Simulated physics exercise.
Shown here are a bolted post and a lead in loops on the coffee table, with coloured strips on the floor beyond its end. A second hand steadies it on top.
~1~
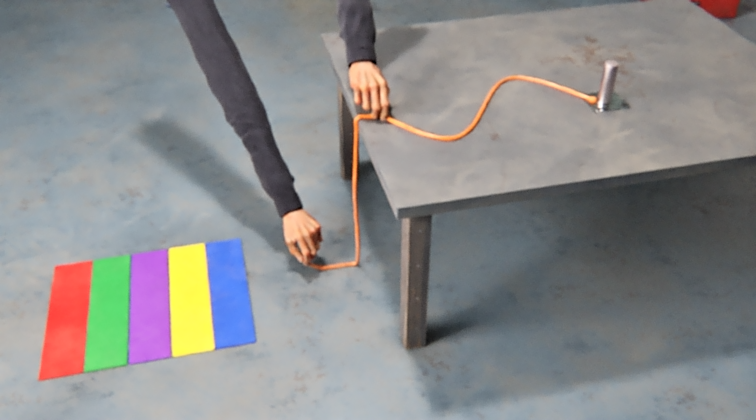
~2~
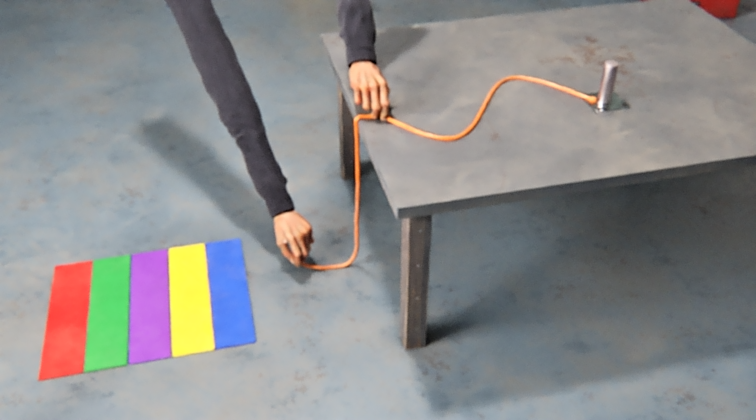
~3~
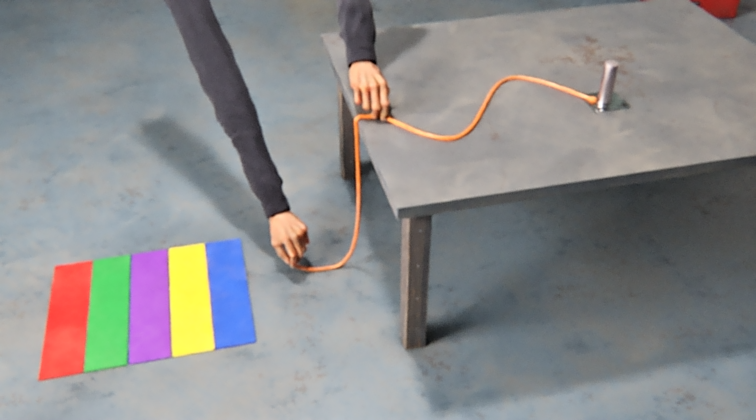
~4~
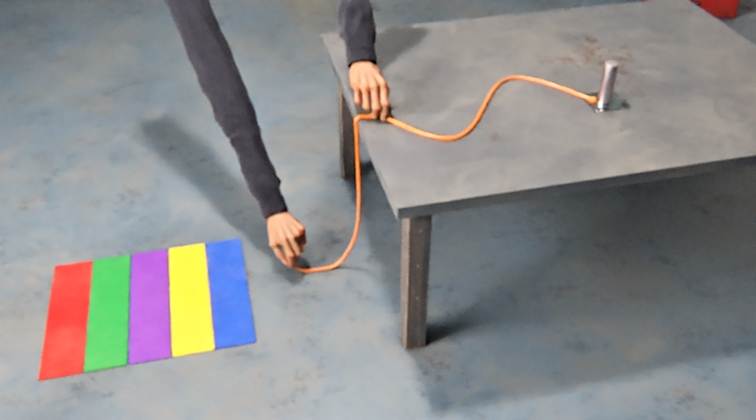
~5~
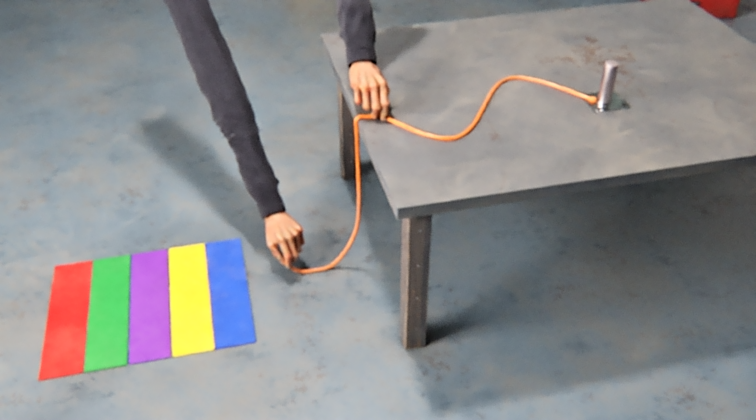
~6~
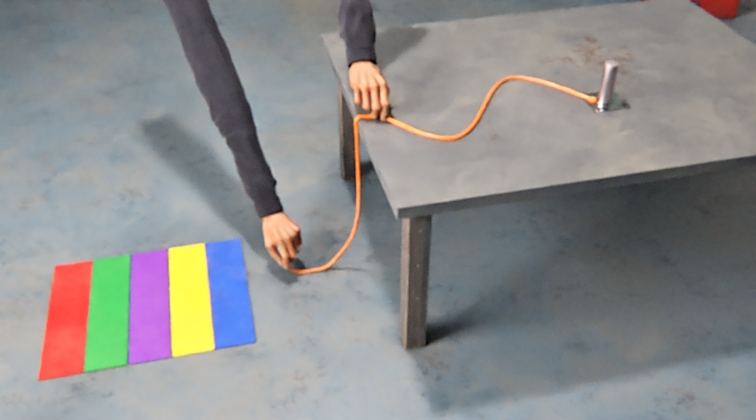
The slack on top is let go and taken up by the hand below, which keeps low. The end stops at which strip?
At the red strip.
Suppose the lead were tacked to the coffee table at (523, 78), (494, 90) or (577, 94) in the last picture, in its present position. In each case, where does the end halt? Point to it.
Readings in order - (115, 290), (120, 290), (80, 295).
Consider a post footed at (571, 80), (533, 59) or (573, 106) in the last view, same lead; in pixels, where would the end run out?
Taking the tries in turn, you get (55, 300), (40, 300) and (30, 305).
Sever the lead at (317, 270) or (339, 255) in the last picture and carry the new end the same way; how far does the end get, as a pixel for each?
(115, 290) and (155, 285).
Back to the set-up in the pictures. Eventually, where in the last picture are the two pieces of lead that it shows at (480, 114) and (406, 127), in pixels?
Result - first point (416, 116), second point (319, 152).
Soon after, end near (141, 287); over purple.
After that, end near (95, 294); over green.
At the stop, end near (68, 298); over red. Over red.
